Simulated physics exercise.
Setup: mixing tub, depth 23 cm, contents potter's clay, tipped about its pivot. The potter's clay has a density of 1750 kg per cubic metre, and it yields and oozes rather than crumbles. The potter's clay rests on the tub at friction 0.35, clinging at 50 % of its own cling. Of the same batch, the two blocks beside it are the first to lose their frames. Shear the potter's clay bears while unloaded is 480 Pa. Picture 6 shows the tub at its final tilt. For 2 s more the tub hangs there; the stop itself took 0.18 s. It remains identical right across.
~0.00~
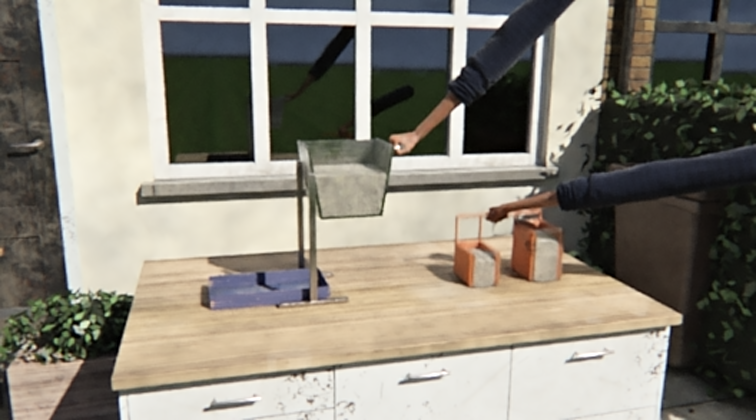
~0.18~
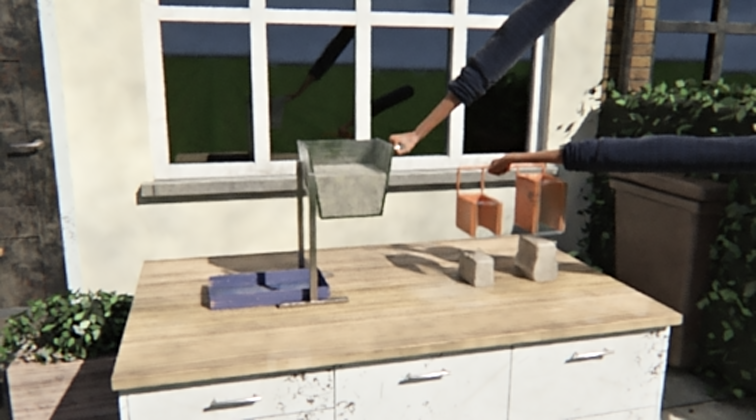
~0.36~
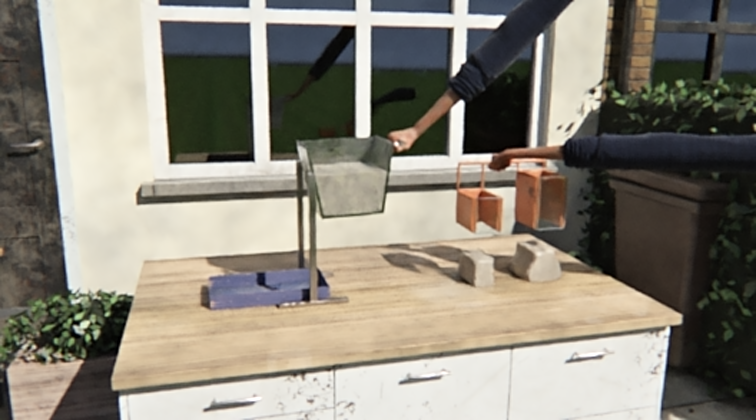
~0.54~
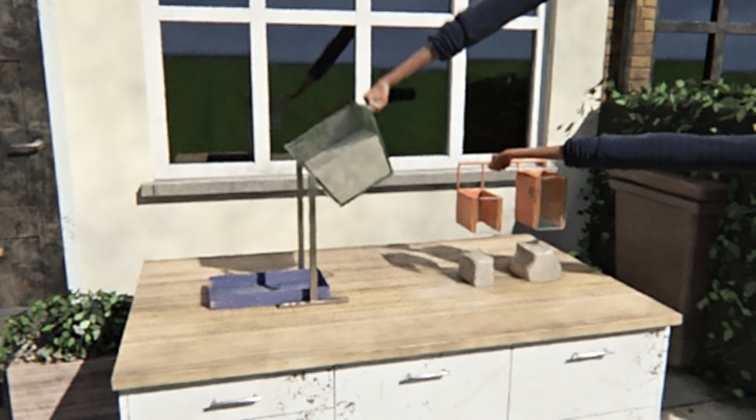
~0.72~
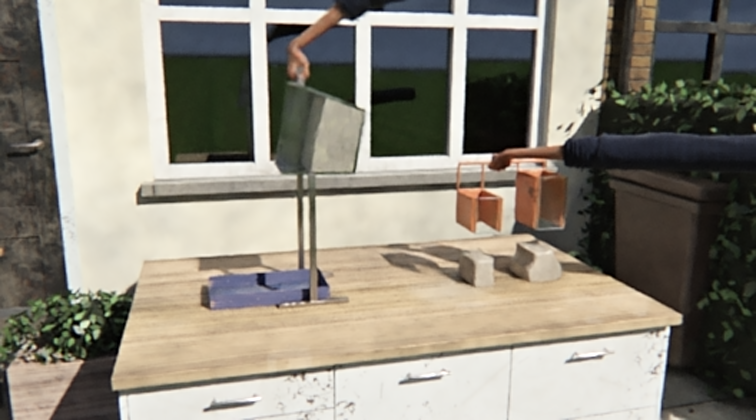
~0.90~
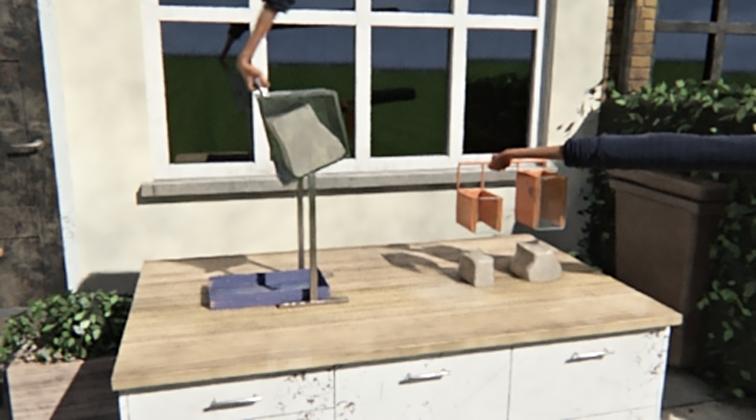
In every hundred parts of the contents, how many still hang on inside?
About 0 in every hundred.
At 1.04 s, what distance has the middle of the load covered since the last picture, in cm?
Measured shift, roughly 12 cm.
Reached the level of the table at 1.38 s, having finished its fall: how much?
By then close to 65 % is down.
After 1.04 s, the tub is at 103 degrees and holds 52 %.
After 1.21 s, the tub is at 103 degrees and holds 25 %.
After 1.38 s, the tub is at 103 degrees and holds 13 %.
After 1.55 s, the tub is at 103 degrees and holds 0 %.
After 2.90 s, at the end, the tub is at 103 degrees and holds 0 %.
